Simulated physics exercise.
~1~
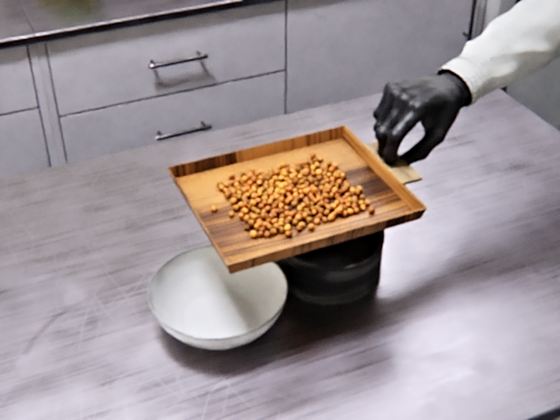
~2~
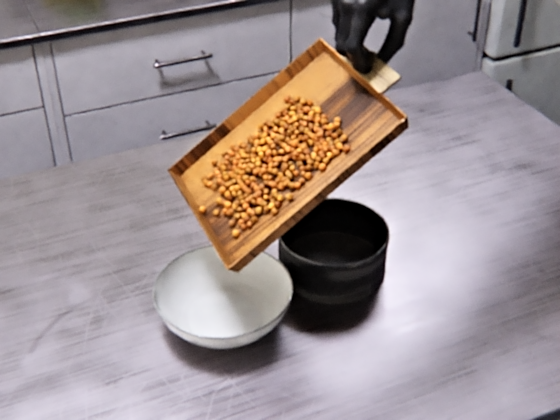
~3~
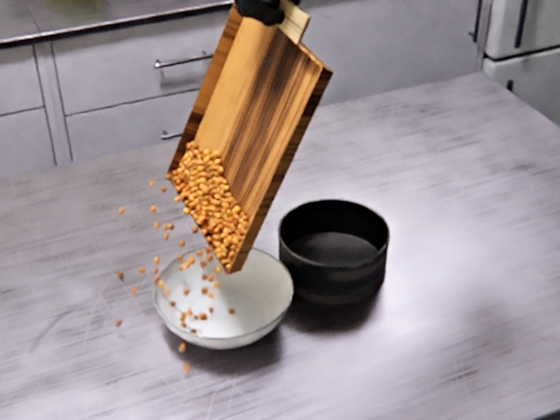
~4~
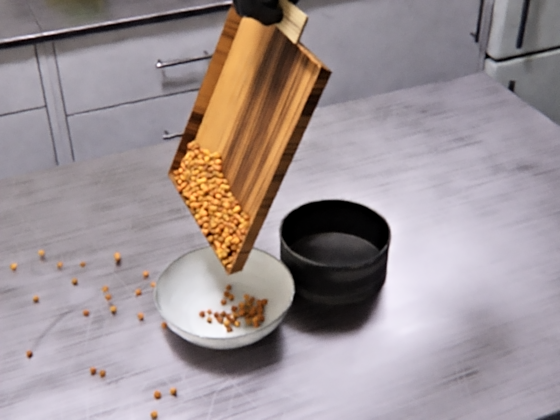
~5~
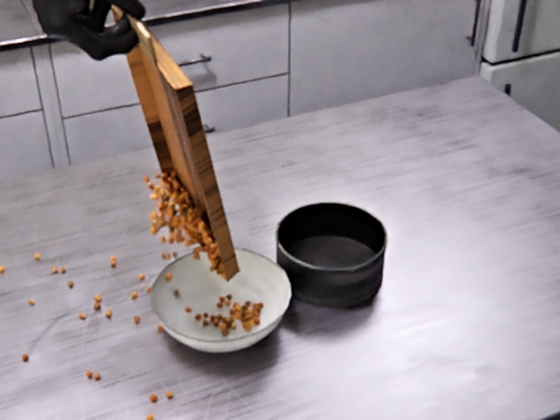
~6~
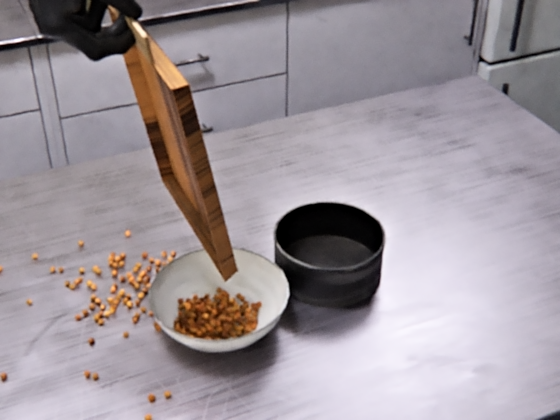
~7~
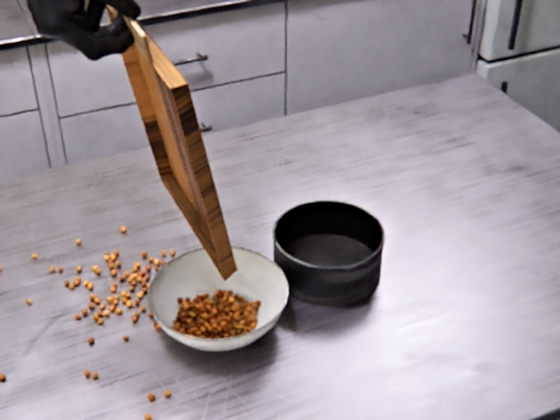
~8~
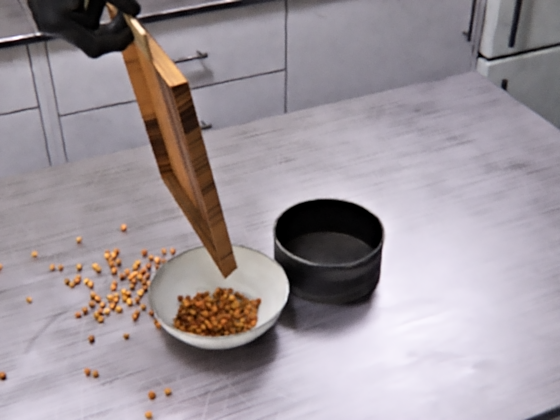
Roasted chickpeas tip from a wooden tray, most into a white bowl, others across the table.
